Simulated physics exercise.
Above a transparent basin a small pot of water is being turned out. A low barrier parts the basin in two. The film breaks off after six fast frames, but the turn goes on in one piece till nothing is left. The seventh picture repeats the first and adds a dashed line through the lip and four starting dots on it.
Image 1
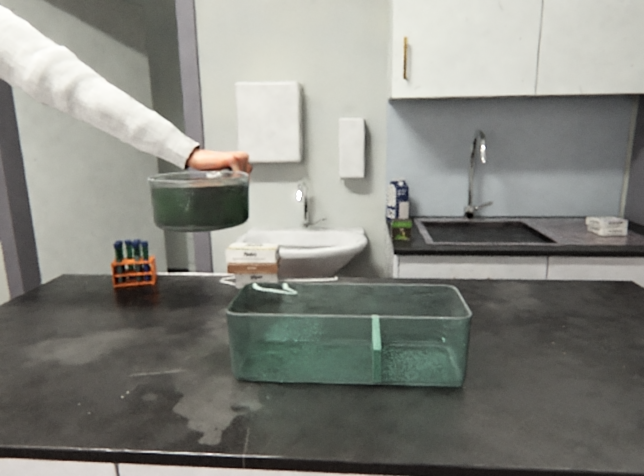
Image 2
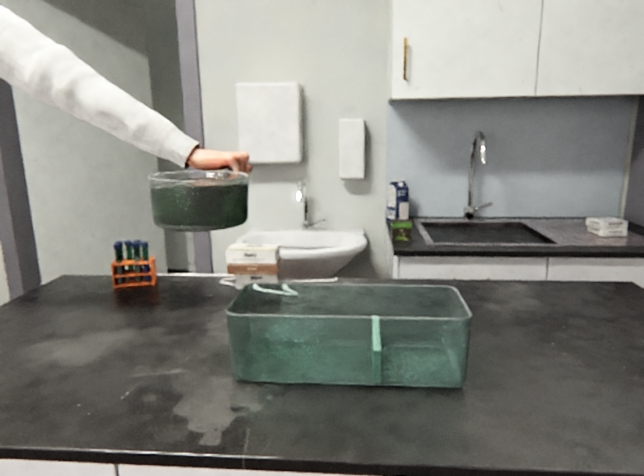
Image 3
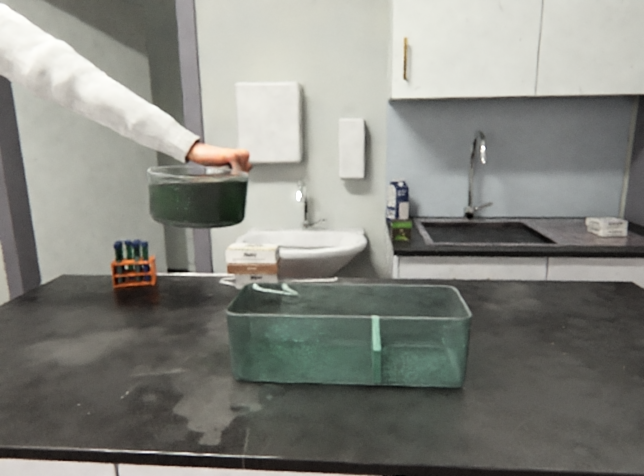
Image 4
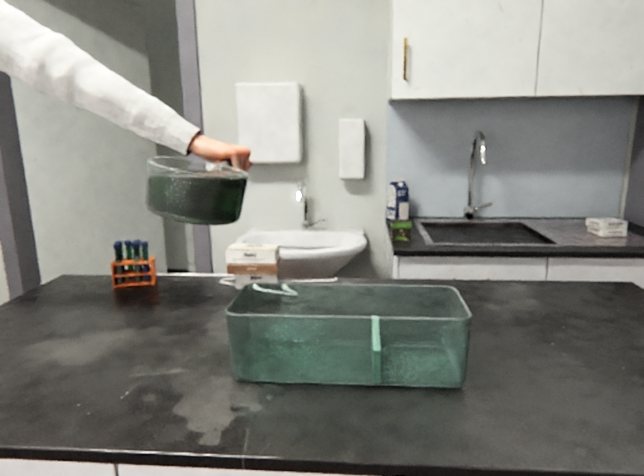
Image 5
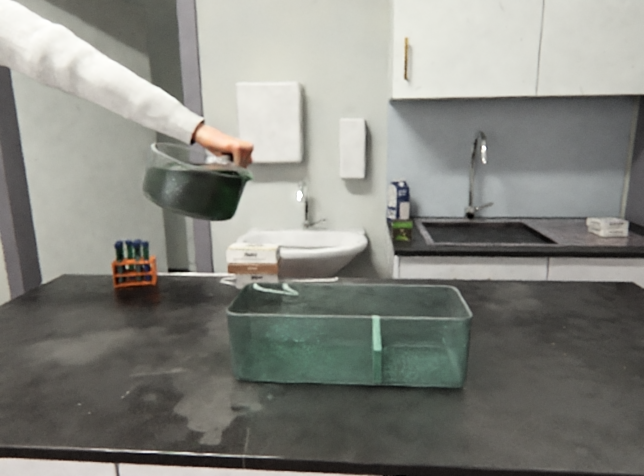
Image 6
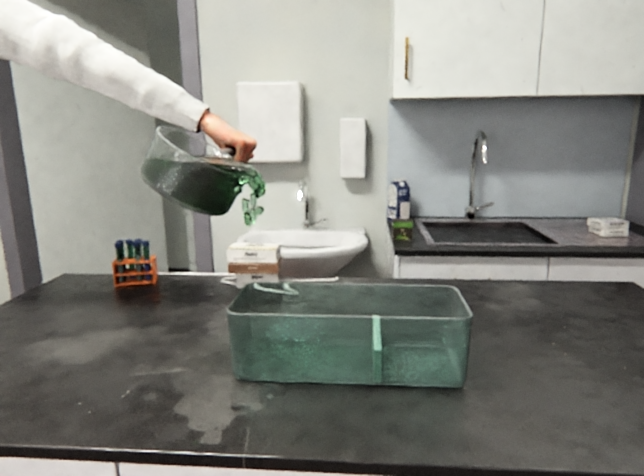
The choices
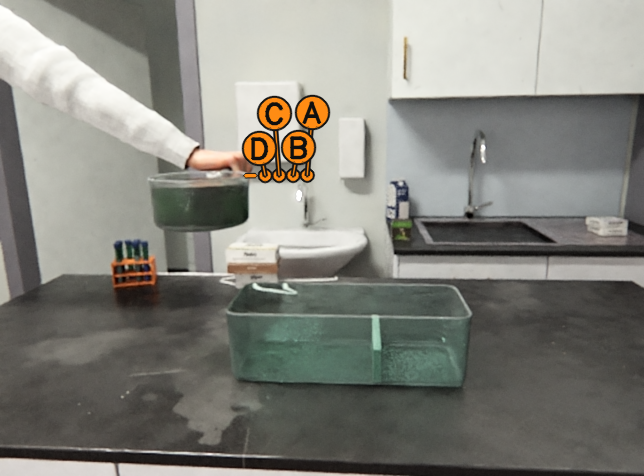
An arm in a white sleeve held a small clear pot of green water above a divided basin on a dark counter, then slowly tilted it to the right until some water came over the lip.
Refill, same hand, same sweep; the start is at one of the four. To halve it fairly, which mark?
Choose B.
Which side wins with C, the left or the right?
The left one.
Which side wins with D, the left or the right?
More ends on the left.
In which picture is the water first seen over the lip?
Picture 5.
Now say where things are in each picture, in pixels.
The first picture shows upright, lip at (245, 175); basin from (233, 376) to (465, 383); top of the wall at (376, 330); nothing has left yet.
The second picture shows upright, lip at (245, 176); nothing has left yet.
The third picture shows tipped about 5°, lip at (245, 176); nothing has left yet.
The fourth picture shows tipped about 12°, lip at (245, 176); nothing has left yet.
The fifth picture shows tipped about 20°, lip at (246, 176); water is over the lip, down to (246, 176).
The sixth picture shows tipped about 30°, lip at (246, 175); water is over the lip, down to (250, 222).
On the marked copy, A at (307, 175); B at (293, 175); C at (279, 175); D at (265, 175).
With A, about 24 % ends left of the wall and 75 % right of it.
With B, about 49 % ends left of the wall and 49 % right of it.
With C, about 78 % ends left of the wall and 20 % right of it.
With D, about 92 % ends left of the wall and 3 % right of it; 4 % is lost outside.
